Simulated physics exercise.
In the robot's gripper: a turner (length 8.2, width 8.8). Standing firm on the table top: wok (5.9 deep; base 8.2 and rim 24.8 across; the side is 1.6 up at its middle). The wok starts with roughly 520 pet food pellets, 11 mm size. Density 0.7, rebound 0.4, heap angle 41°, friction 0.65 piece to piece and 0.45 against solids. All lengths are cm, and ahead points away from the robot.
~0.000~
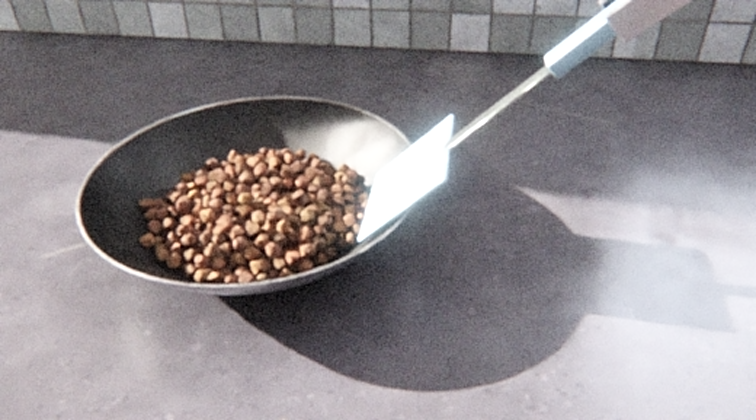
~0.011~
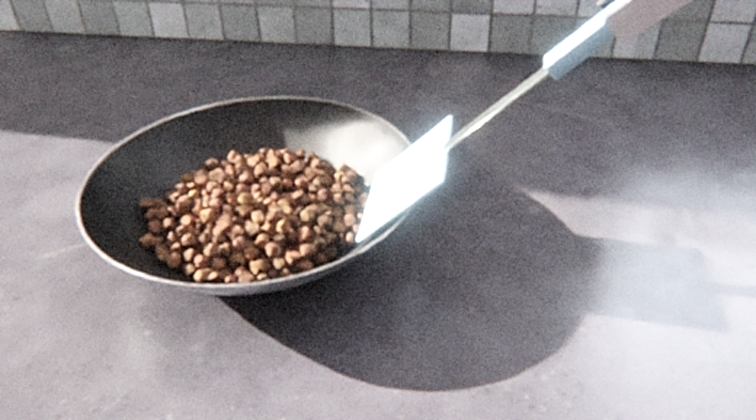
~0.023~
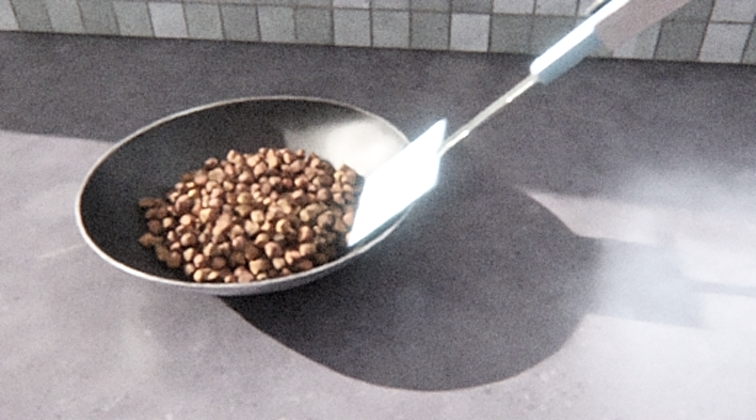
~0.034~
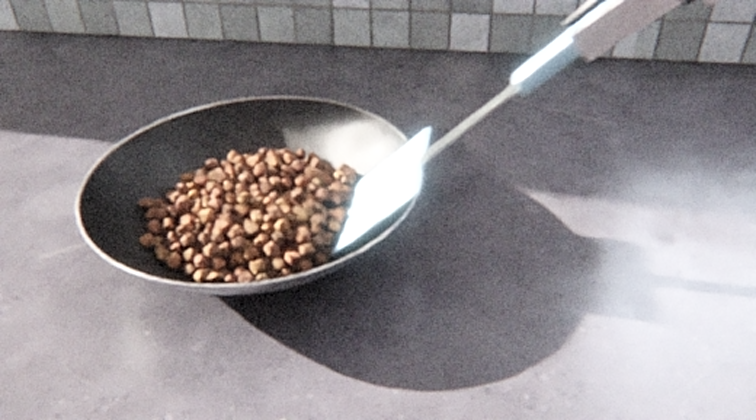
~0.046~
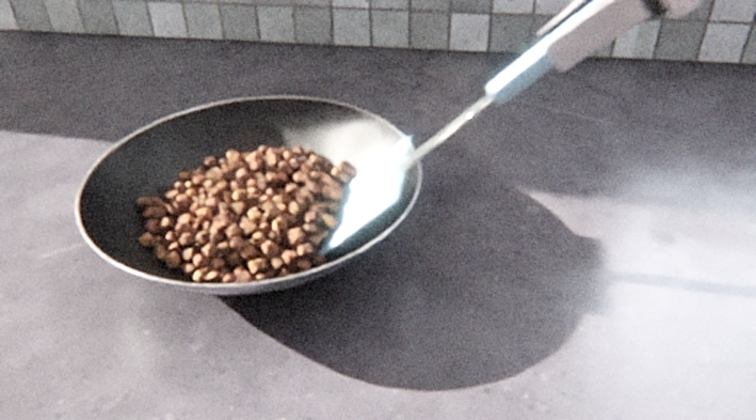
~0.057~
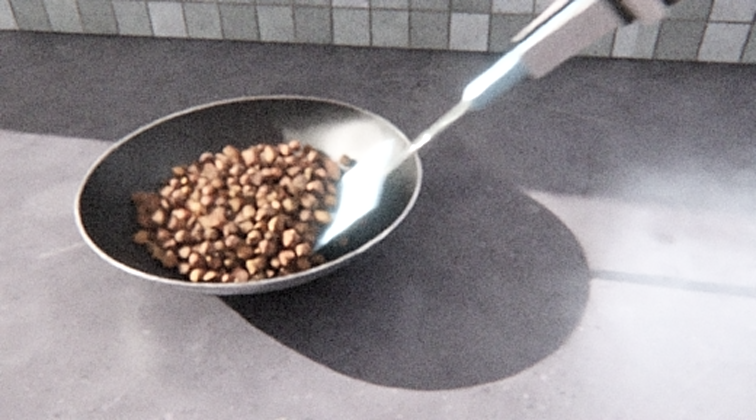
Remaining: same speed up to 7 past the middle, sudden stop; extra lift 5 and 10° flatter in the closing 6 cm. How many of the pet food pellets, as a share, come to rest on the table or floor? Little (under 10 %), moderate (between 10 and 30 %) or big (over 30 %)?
On the table or floor the share is big, over 30 %.
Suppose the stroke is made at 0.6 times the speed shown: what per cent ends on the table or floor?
About 30 per cent.
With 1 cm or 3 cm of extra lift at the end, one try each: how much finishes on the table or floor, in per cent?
About 55 and 55 per cent.
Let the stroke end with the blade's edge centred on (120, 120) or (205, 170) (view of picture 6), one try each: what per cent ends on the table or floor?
About 60 and 20 per cent.
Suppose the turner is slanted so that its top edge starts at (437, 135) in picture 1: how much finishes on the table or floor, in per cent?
About 40 per cent.
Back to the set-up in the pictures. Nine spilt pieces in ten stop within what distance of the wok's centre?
Roughly 60 cm.
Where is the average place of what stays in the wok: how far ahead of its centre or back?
Roughly 4.0 cm ahead.
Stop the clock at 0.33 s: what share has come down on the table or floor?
About 10 per cent.
After 0.08 s, sloping 45°, highest piece 12 above the table; 521 in the wok, 1 on the blade or in flight.
After 0.11 s, sloping 42°, highest piece 16 above the table; 520 in the wok, 2 on the blade or in flight.
After 0.33 s, sloping 35°, highest piece 27 above the table; 328 in the wok, 62 on the table or floor, 132 on the blade or in flight.
After 1.38 s, sloping 35°, highest piece 7 above the table; 328 in the wok, 194 on the table or floor.
At rest, 328 in the wok, 194 on the table or floor. That is 37 % on the table or floor.
